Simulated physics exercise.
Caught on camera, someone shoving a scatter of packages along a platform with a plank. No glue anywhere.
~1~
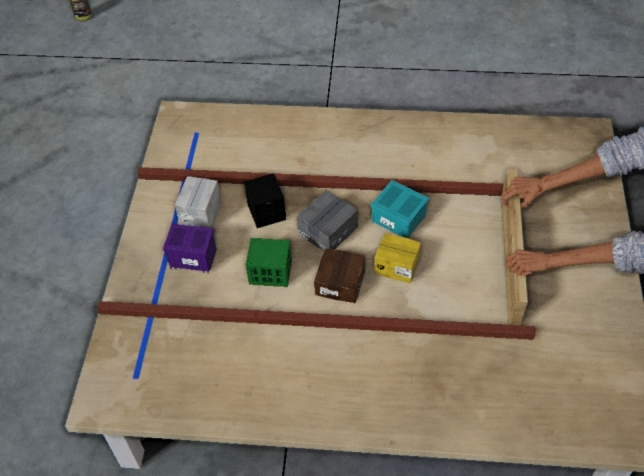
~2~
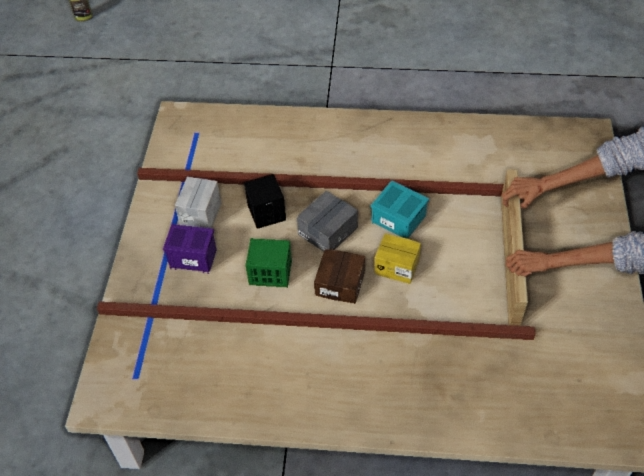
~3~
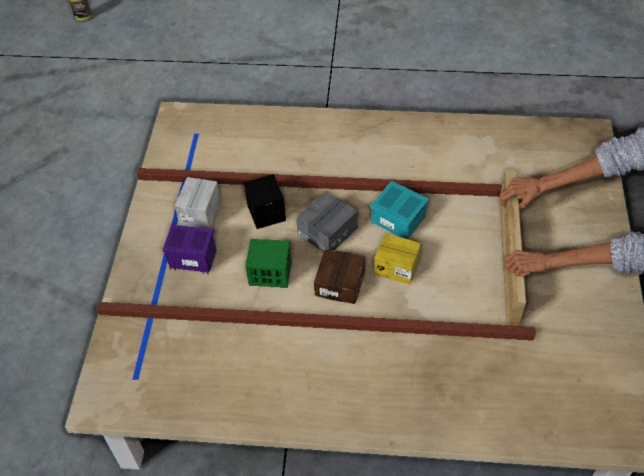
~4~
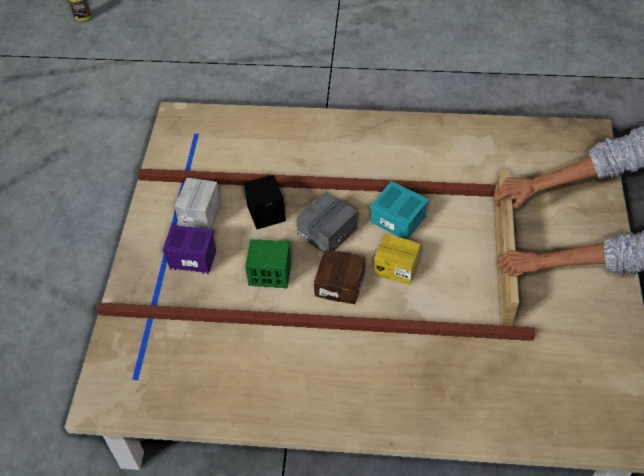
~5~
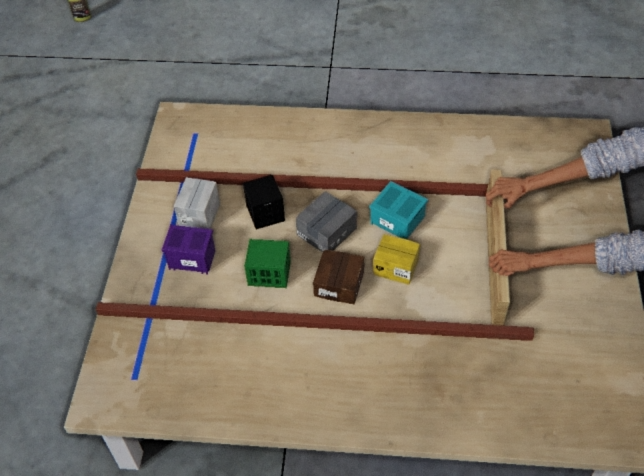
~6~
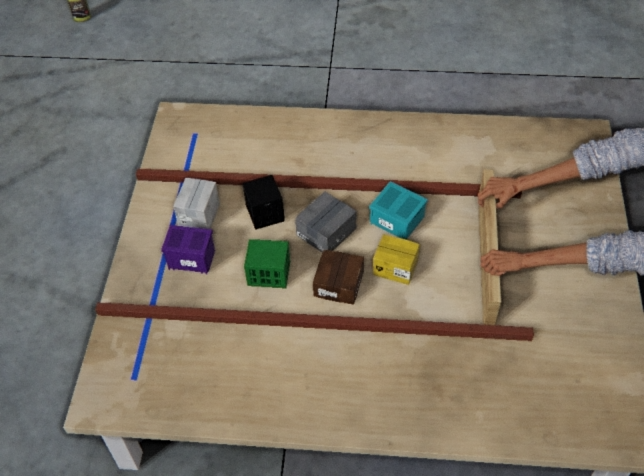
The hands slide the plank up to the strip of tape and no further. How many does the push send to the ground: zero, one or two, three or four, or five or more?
The number that fall off is five or more.
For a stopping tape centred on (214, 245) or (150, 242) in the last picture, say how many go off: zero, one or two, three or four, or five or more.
Taking them in turn, either one or two; five or over.
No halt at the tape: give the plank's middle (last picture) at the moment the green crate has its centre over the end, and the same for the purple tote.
At (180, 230) for the green crate; at (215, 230) for the purple tote.
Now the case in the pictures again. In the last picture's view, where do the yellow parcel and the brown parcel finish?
Near (145, 246) and (133, 285).
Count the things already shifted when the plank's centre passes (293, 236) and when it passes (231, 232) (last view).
By then 7, and 8.
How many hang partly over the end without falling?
0 of them.
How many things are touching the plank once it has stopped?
That makes 3.
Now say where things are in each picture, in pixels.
In the first picture, white box (199, 204); purple tote (191, 249); black crate (265, 201); plank (513, 246); tape (170, 242).
In the second picture, purple tote (191, 249); brown parcel (340, 276).
In the third picture, black crate (265, 202); green crate (269, 263).
In the fourth picture, white box (198, 205); turquoise tote (399, 211).
In the fifth picture, purple tote (190, 250); plank (497, 246).
In the sixth picture, white box (197, 205); purple tote (189, 250); black crate (264, 202); plank (489, 246); tape (168, 243).
Soon after, none off yet; white box at rest near (197, 205); purple tote at rest near (189, 250); black crate at rest near (264, 202).
After that, none off yet; white box at rest near (197, 205); purple tote displaced a little near (183, 247); black crate displaced a little near (250, 195).
And then, none off yet; white box displaced about its own width near (139, 204); purple tote displaced about its own width near (119, 251); black crate displaced well along near (174, 190).
In the end, the number that fall off is five or more; gone, grey box, green crate, black crate, purple tote and white box.
